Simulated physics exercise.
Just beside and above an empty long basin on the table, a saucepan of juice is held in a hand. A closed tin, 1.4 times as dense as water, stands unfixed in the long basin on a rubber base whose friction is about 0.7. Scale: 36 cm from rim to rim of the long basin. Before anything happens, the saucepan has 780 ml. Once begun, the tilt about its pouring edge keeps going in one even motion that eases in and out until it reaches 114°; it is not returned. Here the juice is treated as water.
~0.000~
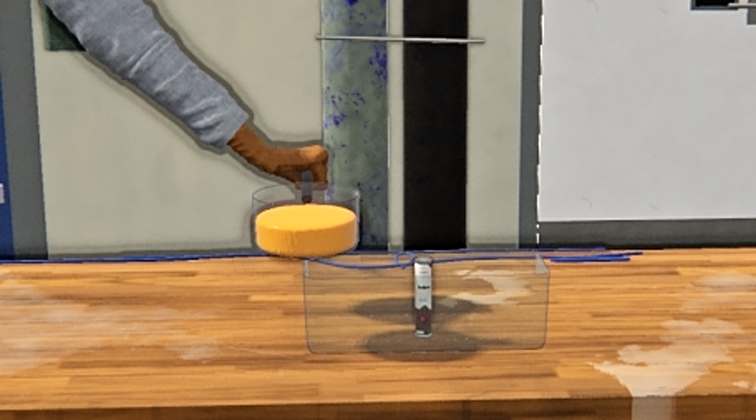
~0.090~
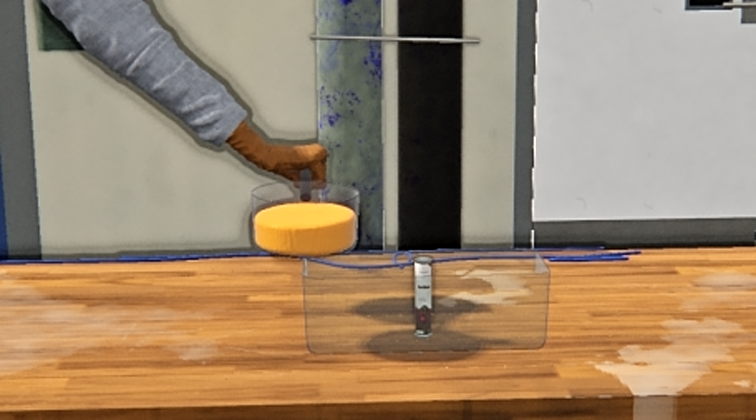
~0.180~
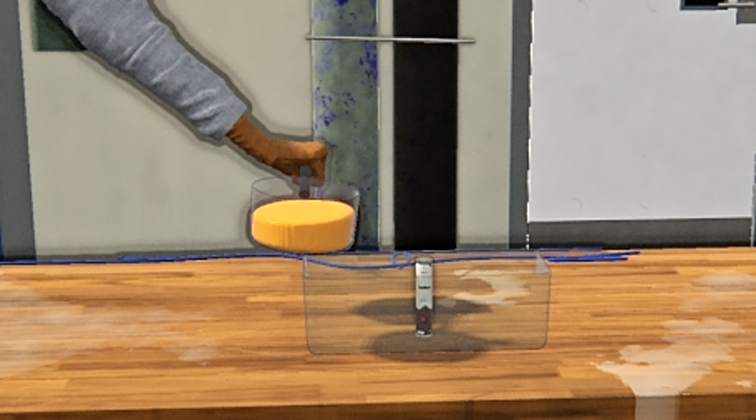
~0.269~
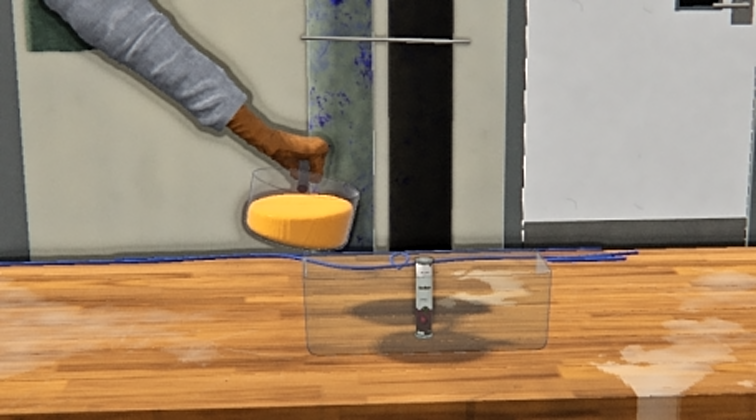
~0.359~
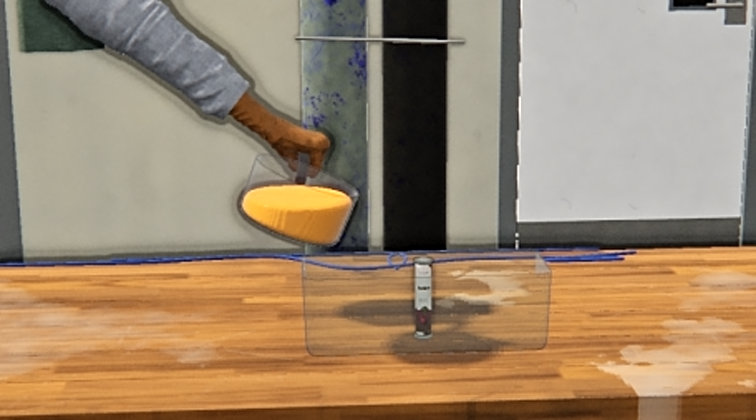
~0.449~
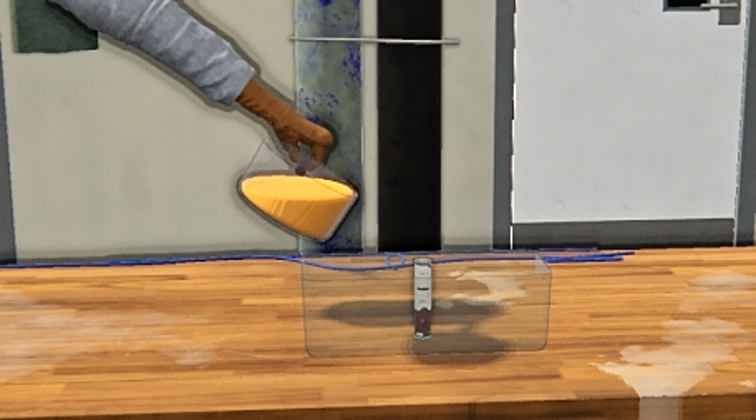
A hand holding a saucepan of orange juice above a table, gradually tilting it rightward beside a clear basin containing a small tin.
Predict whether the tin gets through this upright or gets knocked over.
Knocked over.
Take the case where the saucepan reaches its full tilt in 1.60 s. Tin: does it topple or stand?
It tumbles over, then.
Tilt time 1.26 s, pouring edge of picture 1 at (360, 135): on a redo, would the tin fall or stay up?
It does not tip.
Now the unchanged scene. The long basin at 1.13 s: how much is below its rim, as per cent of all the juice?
The share is close to 84 percent.
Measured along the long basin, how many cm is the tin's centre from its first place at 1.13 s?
Around 0 cm.
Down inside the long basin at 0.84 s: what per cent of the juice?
Near 22 in a hundred.
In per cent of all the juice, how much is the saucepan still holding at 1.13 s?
Around 4 in a hundred is still there.
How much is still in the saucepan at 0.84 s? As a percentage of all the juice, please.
40 %.
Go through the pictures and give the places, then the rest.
It leans 0°; its right rim is at (358, 194); the juice meets the walls at (256, 217) and (357, 215); the long basin's rim runs from (304, 267) to (543, 263); the tin's top is at (423, 263), in the first frame.
It leans 1°; its right rim is at (358, 194); the juice meets the walls at (255, 216) and (356, 213), in the second frame.
It leans 6°; its right rim is at (358, 194); the juice meets the walls at (253, 213) and (355, 210), in the third frame.
It leans 12°; its right rim is at (358, 194); the juice meets the walls at (250, 205) and (353, 205), in the fourth frame.
It leans 21°; its right rim is at (357, 195); the juice meets the walls at (245, 195) and (352, 198), in the fifth frame.
It leans 32°; its right rim is at (356, 195); the juice meets the walls at (242, 182) and (355, 191), in the sixth frame.
By 0.84 s the tilt is 86° and 39 per cent is still to pour; the tin stands where it began.
By 1.13 s the tilt is 111° and 4 per cent is still to pour; the tin stands where it began.
By 1.43 s the tilt is 114° and 0 per cent is still to pour; the tin lies on its side.
By 1.76 s the tilt is 114° and 0 per cent is still to pour; the tin lies on its side.
At rest the tin lies on its side.
